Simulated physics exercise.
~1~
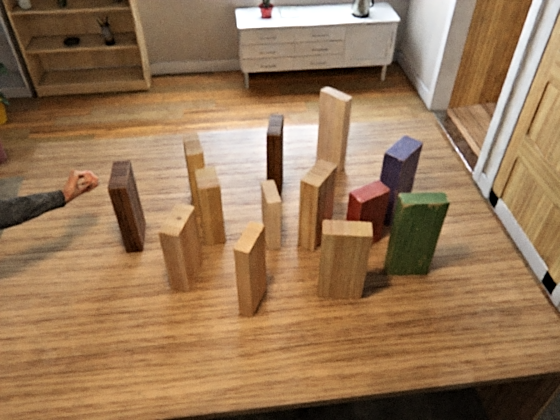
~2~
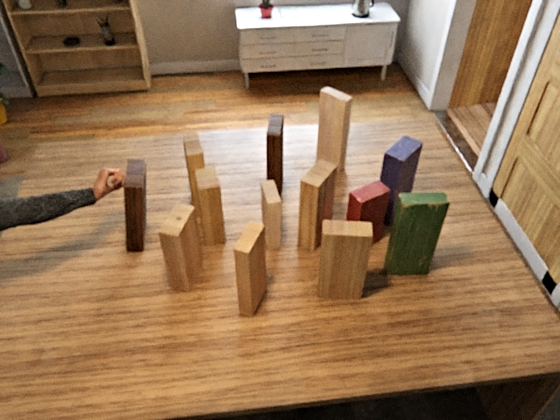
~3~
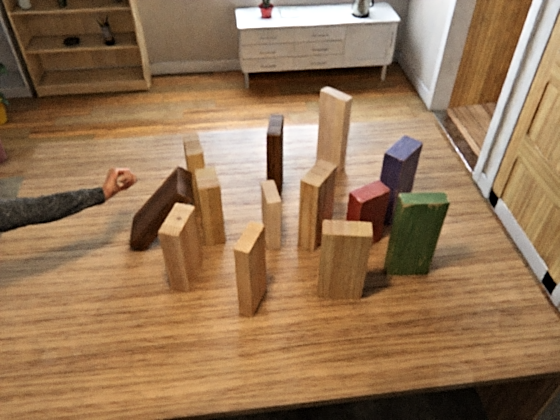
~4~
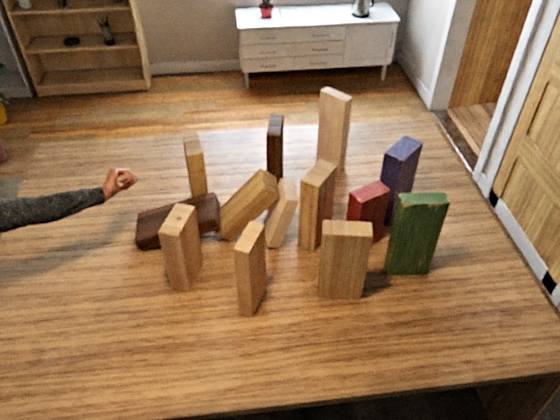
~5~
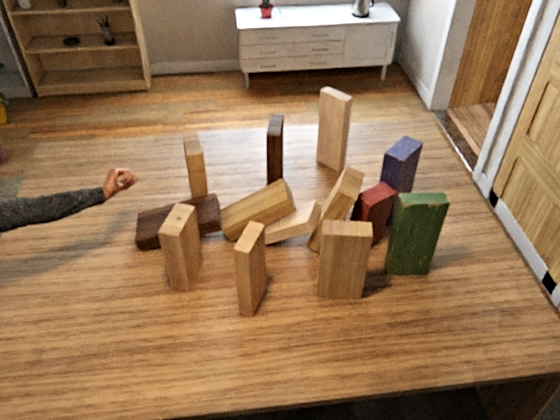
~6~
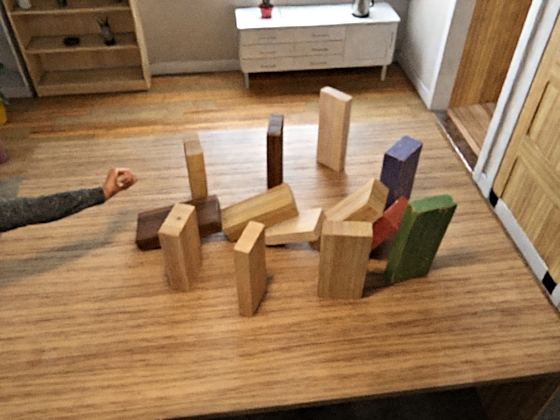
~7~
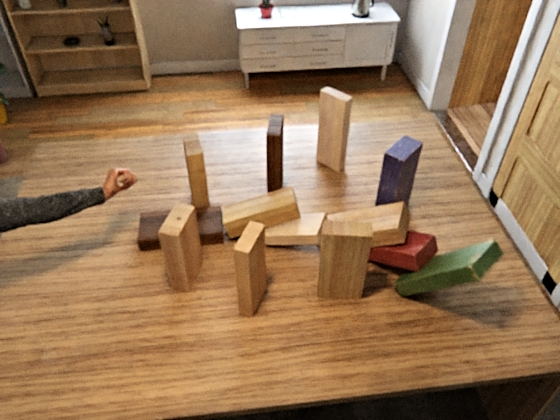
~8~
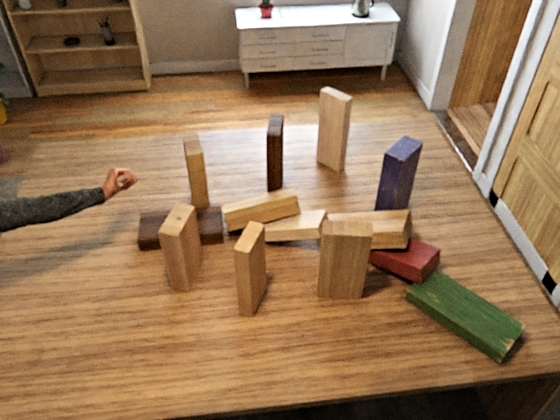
A hand tipping a dark wooden block rightward, toppling pale blocks, then the red and green ones, while the blue block stays upright.
